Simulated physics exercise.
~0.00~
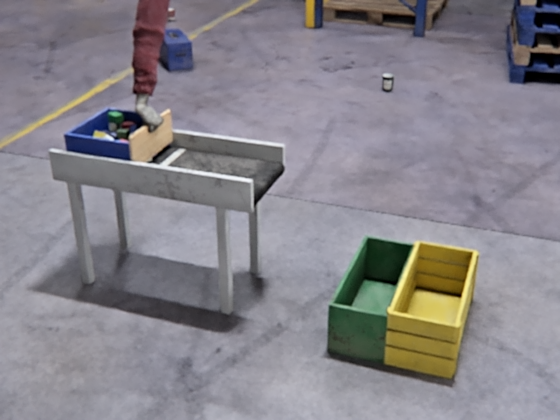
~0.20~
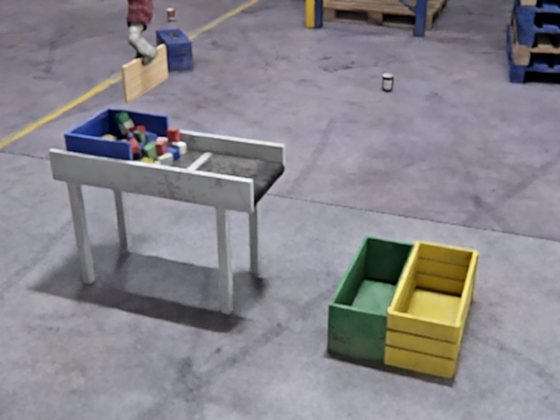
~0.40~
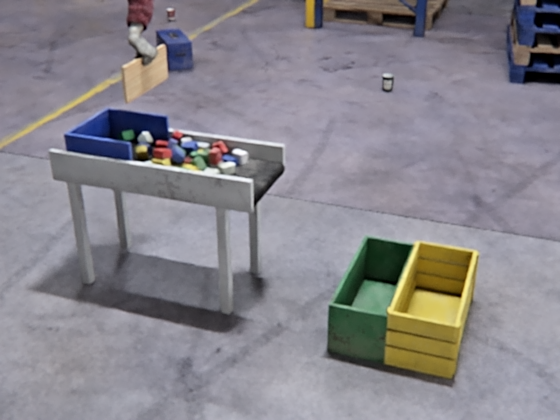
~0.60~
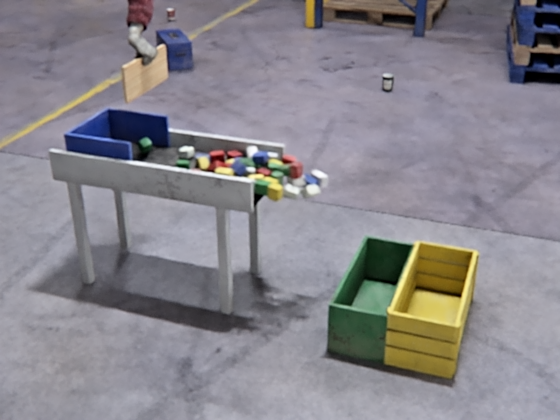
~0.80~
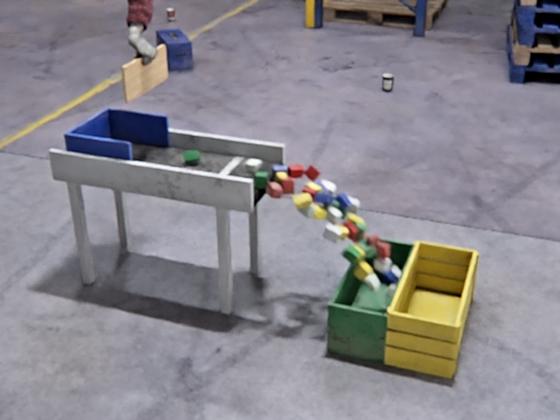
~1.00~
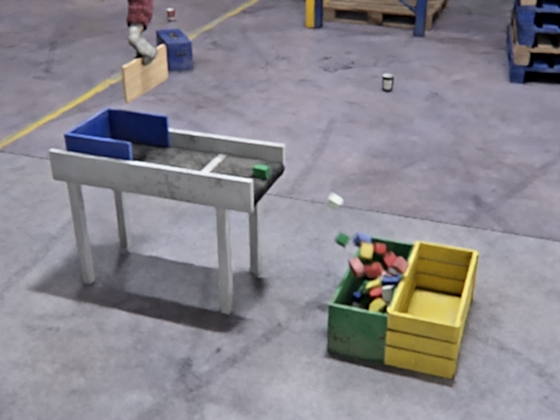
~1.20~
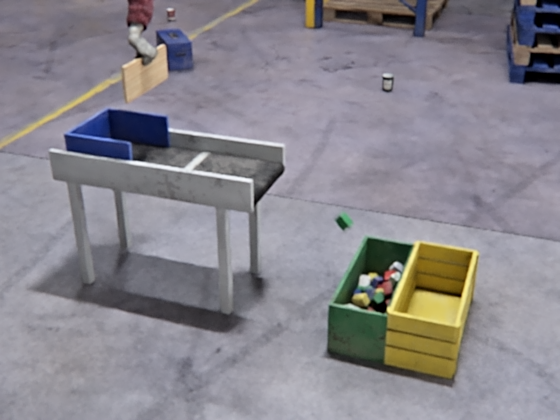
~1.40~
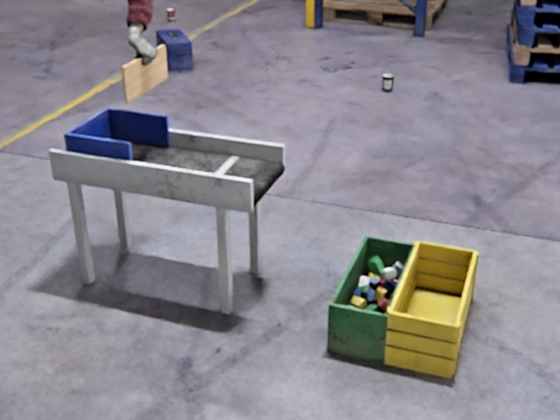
On a concrete warehouse floor, a low conveyor table holds a blue pen of colourful toy bricks, with a green bin and a yellow bin standing side by side to its right. A gloved hand lifts a wooden gate from the pen's open side and holds it up. The bricks spread out and ride right along the dark belt as a white stripe moves with it. They spill off the end in a loose stream and drop into the green bin. A few stragglers follow, a green one last, leaving the bricks heaped in the green bin and the yellow bin empty.
